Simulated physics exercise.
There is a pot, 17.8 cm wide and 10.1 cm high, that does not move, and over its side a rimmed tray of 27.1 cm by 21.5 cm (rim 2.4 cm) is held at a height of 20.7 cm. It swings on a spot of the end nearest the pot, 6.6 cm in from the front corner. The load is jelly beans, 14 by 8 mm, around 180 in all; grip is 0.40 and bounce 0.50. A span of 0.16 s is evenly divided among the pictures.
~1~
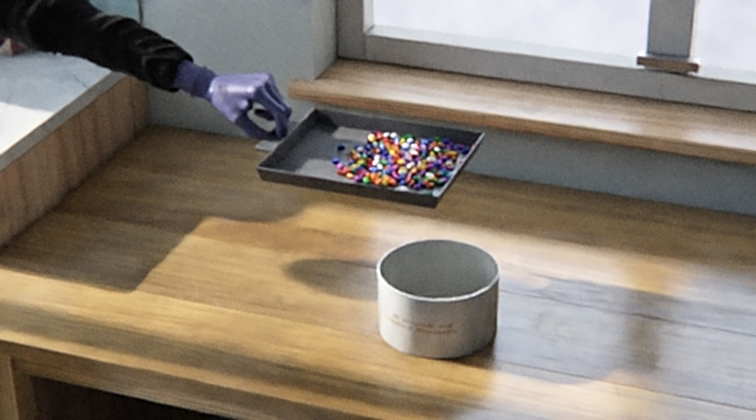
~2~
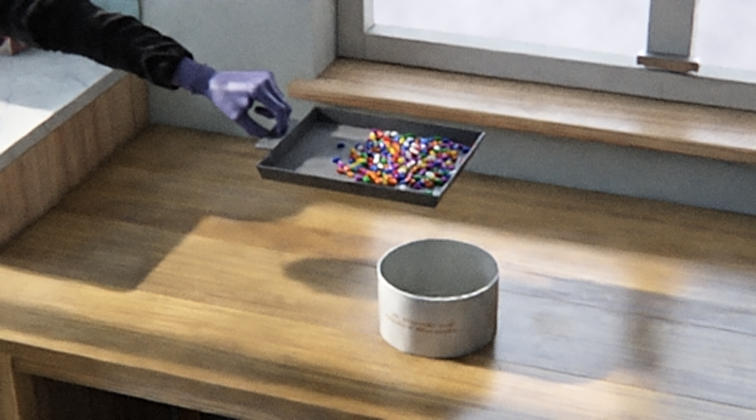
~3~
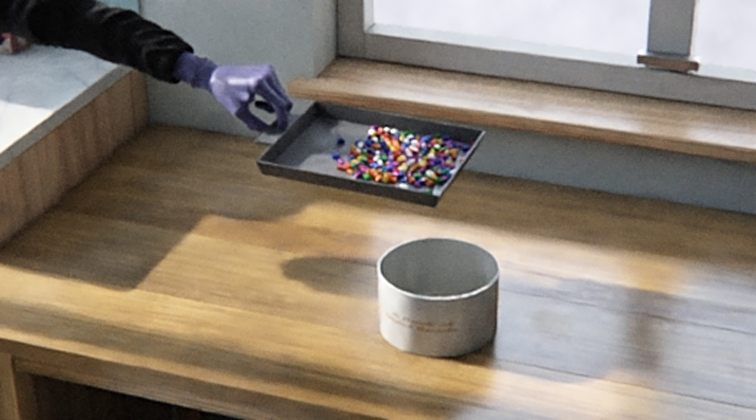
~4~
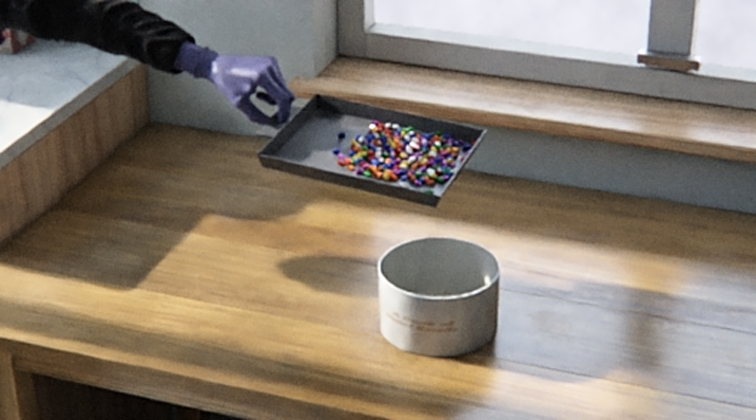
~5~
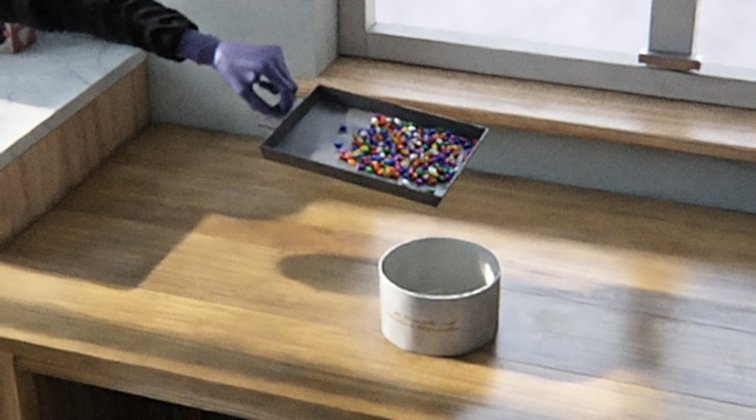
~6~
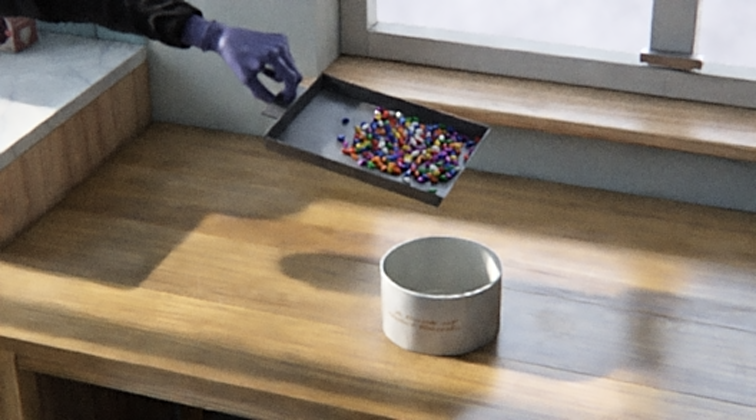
A purple-gloved hand in a dark sleeve reaches in from the upper left over a sunlit wooden counter beneath a window, seen from above at an angle. It holds a dark rimmed tray of multicoloured jelly beans above a pale grey pot standing on the counter. The tray stays level at first, then the hand slowly raises its left end, tilting it slightly down rightward.
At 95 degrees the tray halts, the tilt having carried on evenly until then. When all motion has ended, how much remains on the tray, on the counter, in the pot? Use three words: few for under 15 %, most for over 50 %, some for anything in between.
Left on the tray: Few; counter: Some; pot: Most.
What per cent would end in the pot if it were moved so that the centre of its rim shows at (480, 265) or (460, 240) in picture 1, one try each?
That gives roughly 90 per cent and then 60 per cent.
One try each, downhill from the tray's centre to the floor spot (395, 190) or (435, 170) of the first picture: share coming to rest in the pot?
Near 100 and 20 percent, in that order.
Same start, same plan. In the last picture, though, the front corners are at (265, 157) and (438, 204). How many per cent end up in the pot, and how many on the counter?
The pot gets 90 and the counter 10.
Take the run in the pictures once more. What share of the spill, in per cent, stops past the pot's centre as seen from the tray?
That works out to about 90 percent.
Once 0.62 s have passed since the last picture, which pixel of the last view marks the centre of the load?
I reckon close to (467, 176).
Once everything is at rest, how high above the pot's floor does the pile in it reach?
It reaches roughly 2.0 cm.
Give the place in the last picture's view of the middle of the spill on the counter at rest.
I'd put it near (529, 301).
Then, 0.37 s after the last picture, tilt 52 degrees; the tray holds 100 %, the pot 0 %.
Then, 0.62 s after the last picture, tilt 79 degrees; the tray holds 80 %, the pot 0 %.
Then, 0.97 s after the last picture, tilt 95 degrees; the tray holds 5 %, the pot 50 %.
In the end, tray 0 %, counter 35 %, pot 65 %.
